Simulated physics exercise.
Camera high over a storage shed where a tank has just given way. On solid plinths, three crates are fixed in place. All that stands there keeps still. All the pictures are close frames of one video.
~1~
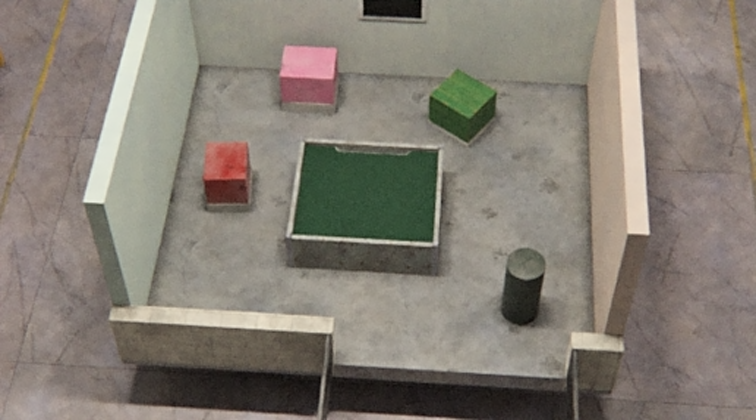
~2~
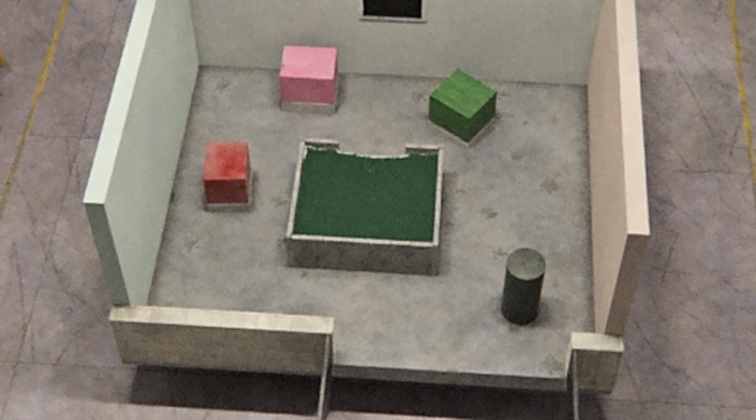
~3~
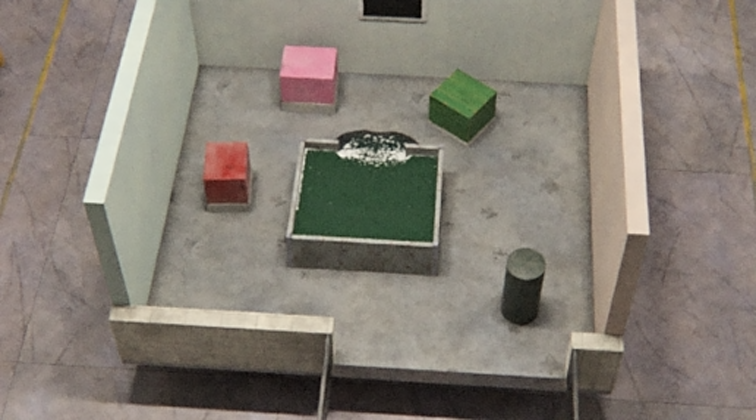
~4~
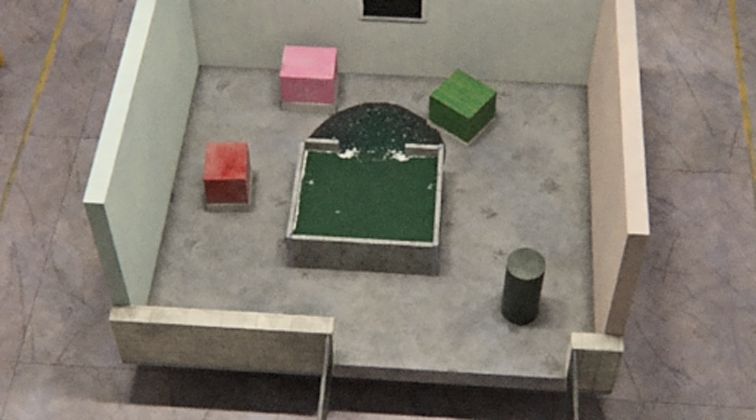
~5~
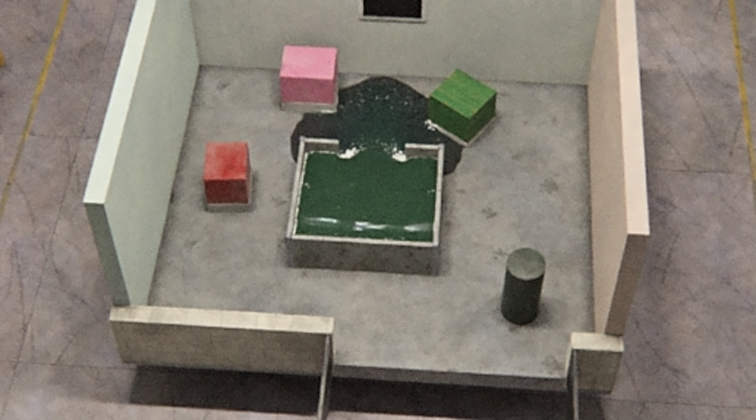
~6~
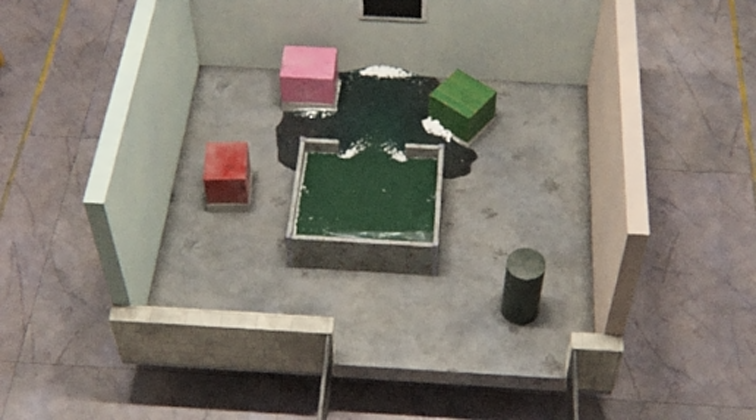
In a storage shed seen from above, the far side of a low tank gave way and dark green water poured out, spreading across the floor around the unmoving pink and green blocks.
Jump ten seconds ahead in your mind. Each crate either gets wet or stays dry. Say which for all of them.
Result: The green crate picks up moisture; the pink crate picks up moisture; the red crate remains moisture-free.
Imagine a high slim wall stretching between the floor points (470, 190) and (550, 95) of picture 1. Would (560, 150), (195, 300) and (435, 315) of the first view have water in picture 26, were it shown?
In that order: Awash, clear, dry.
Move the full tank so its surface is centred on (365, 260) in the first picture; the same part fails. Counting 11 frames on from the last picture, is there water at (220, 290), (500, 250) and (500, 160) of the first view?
First unwetted; next unwetted; last drenched.
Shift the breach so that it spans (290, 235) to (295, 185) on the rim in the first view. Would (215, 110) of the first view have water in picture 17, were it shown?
Status of the point: Soaked.
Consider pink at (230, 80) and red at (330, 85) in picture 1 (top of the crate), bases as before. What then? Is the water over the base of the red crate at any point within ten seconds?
I'd say the red crate is overtopped.
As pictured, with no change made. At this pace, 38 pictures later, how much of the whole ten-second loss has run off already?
Note - share reached: 10 %.
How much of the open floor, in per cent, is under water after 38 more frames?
Around 85 percent.
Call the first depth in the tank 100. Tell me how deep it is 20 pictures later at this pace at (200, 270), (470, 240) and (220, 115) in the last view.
Depths of roughly 0, 2 and 18 per cent.
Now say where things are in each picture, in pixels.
The water tank at (367, 194) is whole and still, in the first frame.
The front is at a hidden place, out from the gap on the water tank's far side, in the second frame.
Water pours out on the water tank's far side and has run to (407, 141), in the third frame.
The front is at (398, 110), out from the gap on the water tank's far side, in the fourth frame.
The front is at (392, 83), out from the gap on the water tank's far side, in the fifth frame.
Water pours out on the water tank's far side and has run to (424, 77), in the sixth frame.
A moment on, water covers 20 % of the floor; the green crate water round its plinth, the pink crate water round its plinth, the red crate not reached.
Next, water covers 35 % of the floor; the green crate water round its plinth, the pink crate water round its plinth, the red crate not reached.
Then, water covers 45 % of the floor; the green crate water round its plinth, the pink crate water round its plinth, the red crate water round its plinth.
Later, water covers 85 % of the floor; the green crate water round its plinth, the pink crate water round its plinth, the red crate water round its plinth.
In the end, water covers 100 % of the floor; the green crate was topped, the pink crate was topped, the red crate stayed above the water.
